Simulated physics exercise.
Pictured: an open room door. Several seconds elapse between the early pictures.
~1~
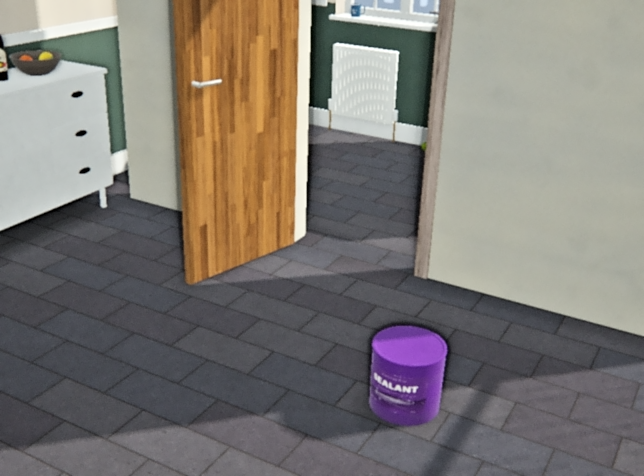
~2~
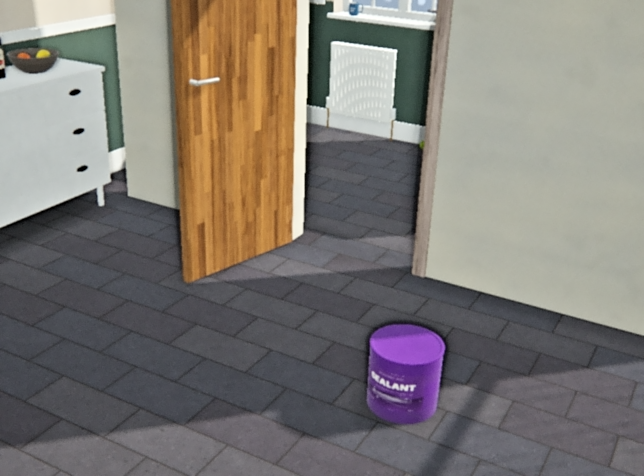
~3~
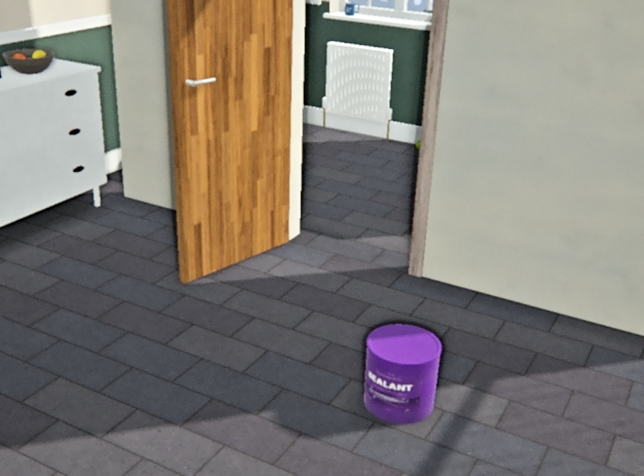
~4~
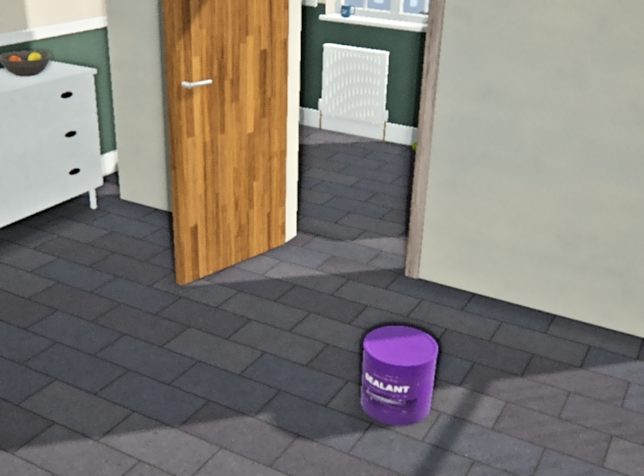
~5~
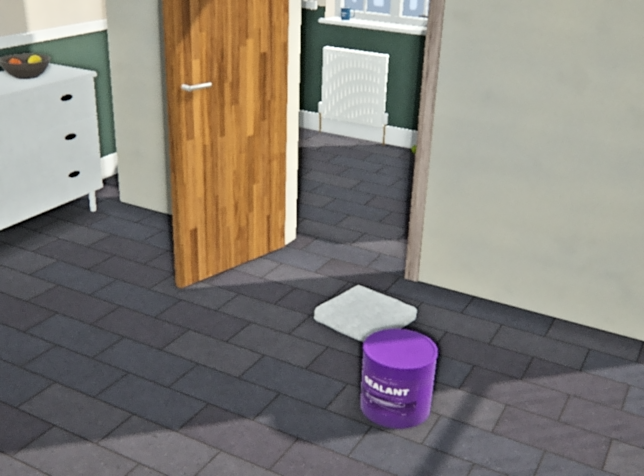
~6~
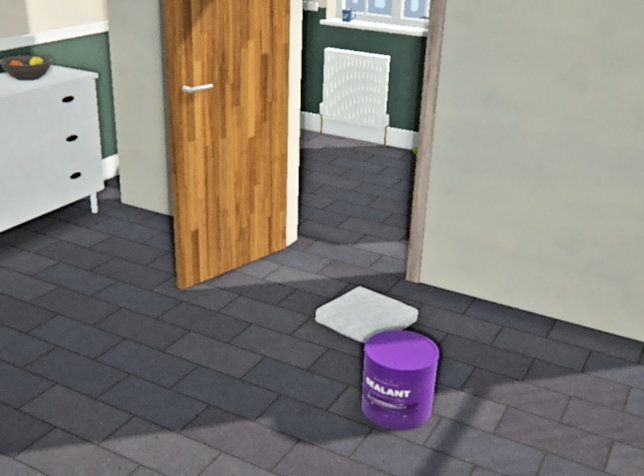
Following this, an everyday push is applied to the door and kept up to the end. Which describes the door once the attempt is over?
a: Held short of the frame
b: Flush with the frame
Answer: B.
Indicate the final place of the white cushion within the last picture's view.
Looks like it settles somewhere around (376, 318).
Then, 0.90 s on from there, door at 85°.
Then, 1.60 s on from there, door at 56°.
Then, 2.10 s on from there, door at 34°; white cushion shifted a little near (372, 317).
Then, 2.60 s on from there, door at 12°; white cushion shifted a little near (376, 318).
In the end, door at 0°; both unmoved. At the end, from the last picture's camera, white cushion near (376, 318).
